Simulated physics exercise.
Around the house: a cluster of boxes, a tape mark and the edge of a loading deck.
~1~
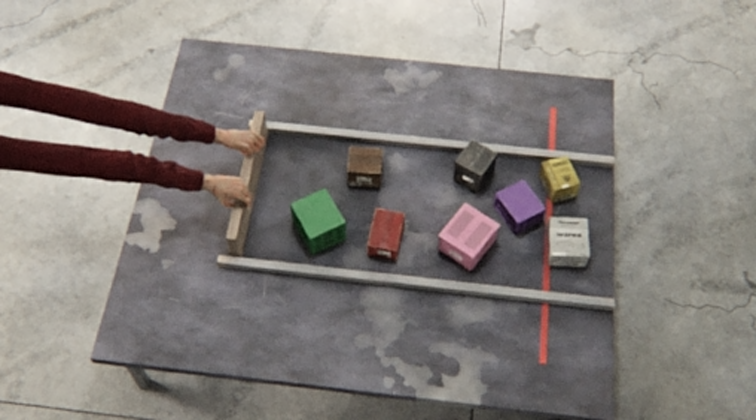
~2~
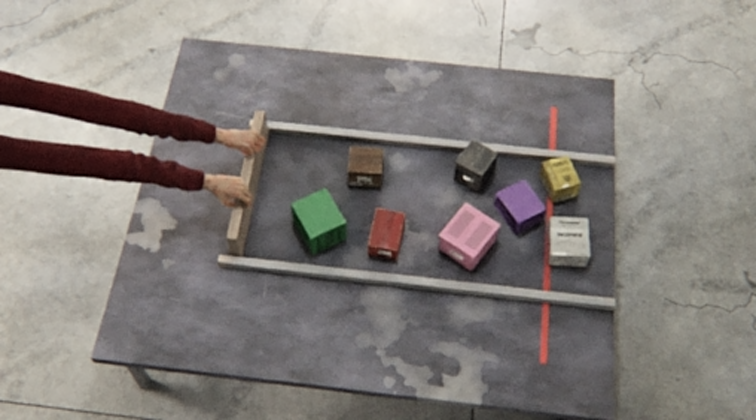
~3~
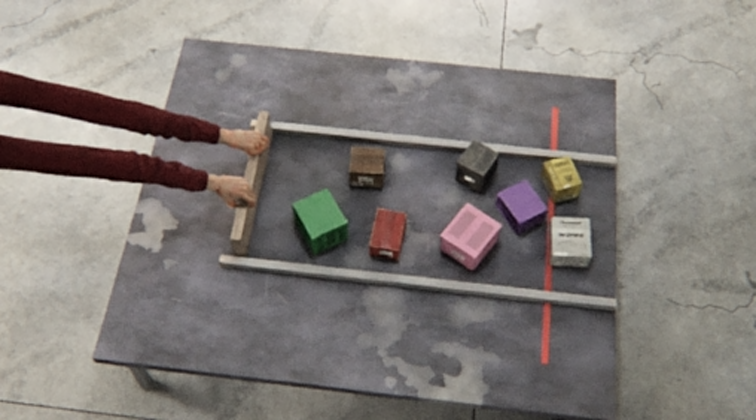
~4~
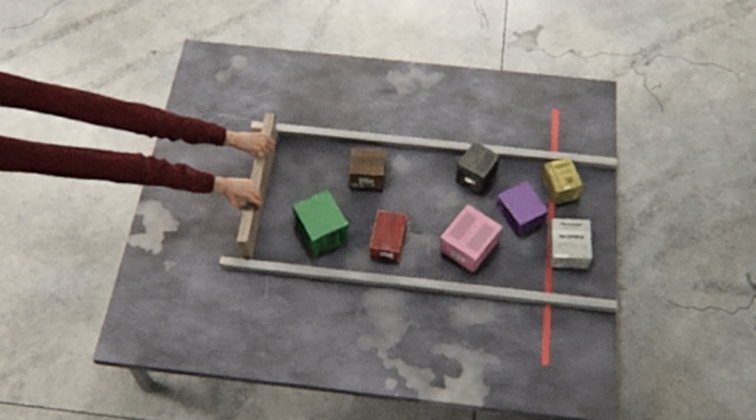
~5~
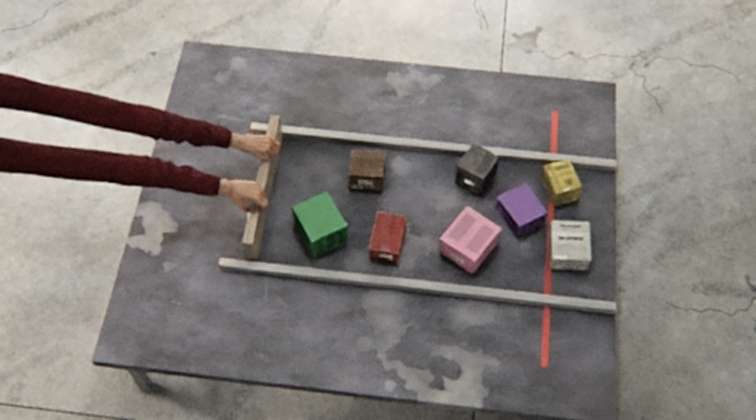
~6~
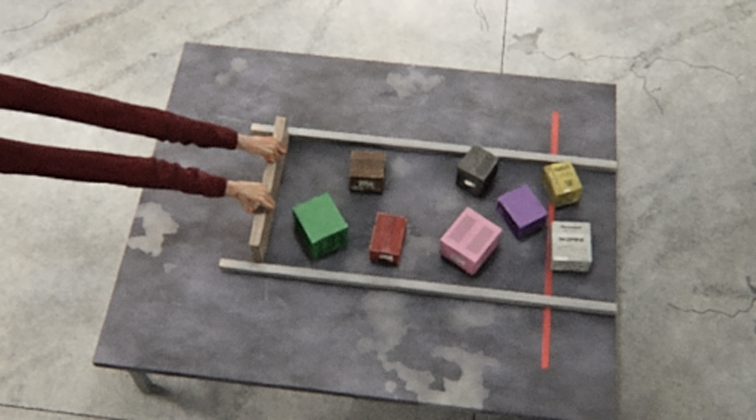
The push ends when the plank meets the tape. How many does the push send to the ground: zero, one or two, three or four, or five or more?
The number that fall off is three or four.
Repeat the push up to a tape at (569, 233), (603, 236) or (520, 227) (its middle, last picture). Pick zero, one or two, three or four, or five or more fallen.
The falls would be five or over; 5 or more; one or two.
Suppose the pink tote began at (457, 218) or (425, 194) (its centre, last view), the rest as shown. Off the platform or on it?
The pink tote is kept; stays on.
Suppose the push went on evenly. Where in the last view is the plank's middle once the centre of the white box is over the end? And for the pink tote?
Its middle is around (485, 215) and around (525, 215).
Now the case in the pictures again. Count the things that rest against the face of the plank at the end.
In contact: 2.
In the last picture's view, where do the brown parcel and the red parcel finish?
First (571, 194), then (606, 270).
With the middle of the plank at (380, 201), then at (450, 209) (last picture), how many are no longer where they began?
4 and 7.
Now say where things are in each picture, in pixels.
The first picture shows white box (567, 242); yellow box (559, 180); purple crate (519, 207); plank (248, 184); tape (549, 226).
The second picture shows yellow box (560, 179); pink tote (469, 238).
The third picture shows purple crate (521, 207); brown parcel (367, 168).
The fourth picture shows white box (570, 244); black tote (477, 169).
The fifth picture shows yellow box (561, 183); plank (264, 188).
The sixth picture shows white box (570, 246); yellow box (561, 184); purple crate (521, 212); plank (270, 190); tape (551, 231).
Soon after, none off yet; white box at rest near (570, 246); yellow box at rest near (561, 184); purple crate at rest near (521, 212).
Then, none off yet; white box moved a little near (587, 249); yellow box at rest near (561, 184); purple crate moved a little near (534, 205).
At rest, the number that fall off is three or four; fallen, pink tote, yellow box and white box.
